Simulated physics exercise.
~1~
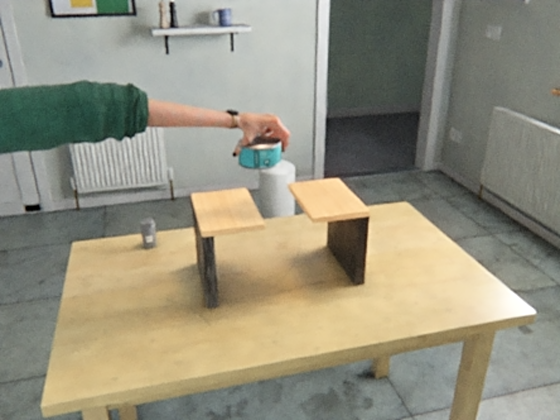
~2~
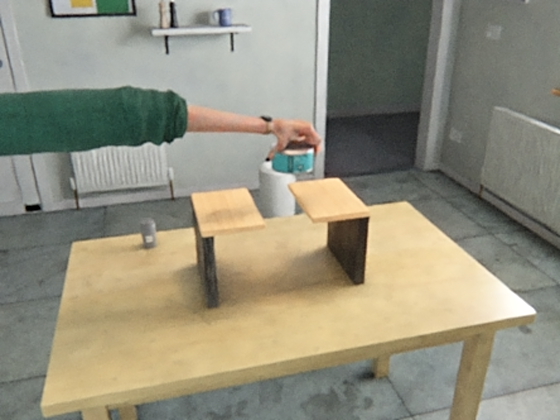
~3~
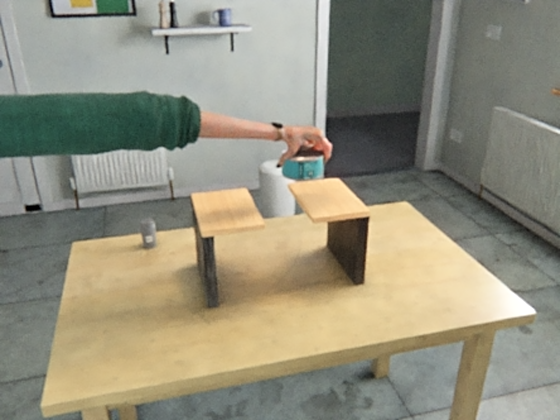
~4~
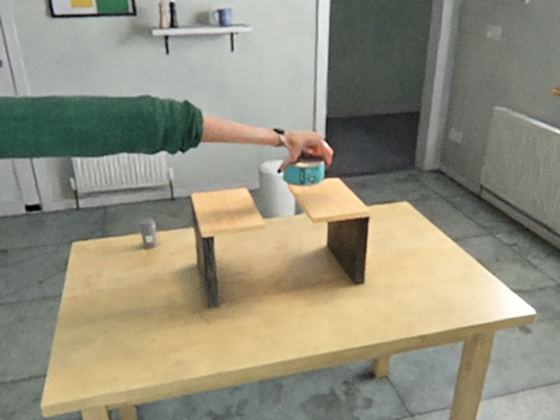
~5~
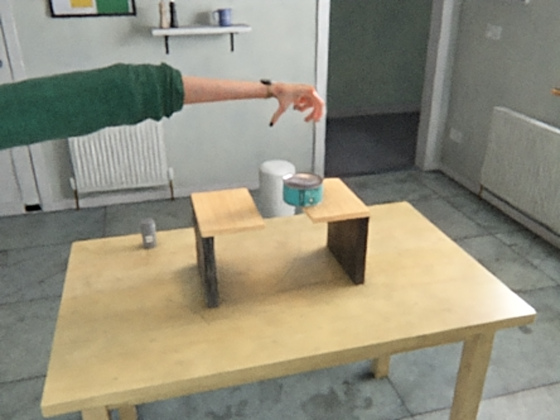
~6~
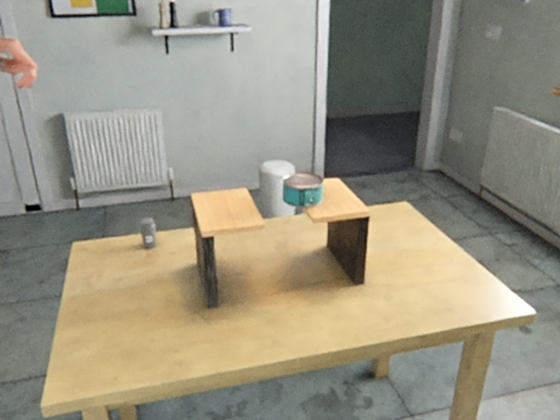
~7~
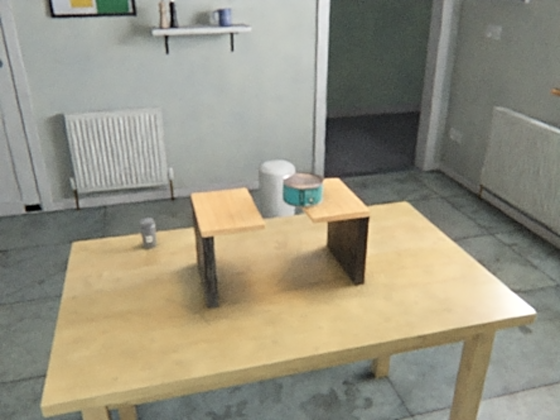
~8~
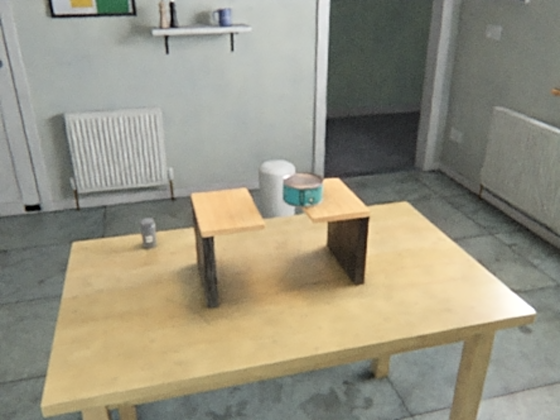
A hand in a green sleeve carried a turquoise tub to the right above two wooden ledges on a table, lowered it and let go, then drew away to the left, leaving the tub resting on top at the right ledge.
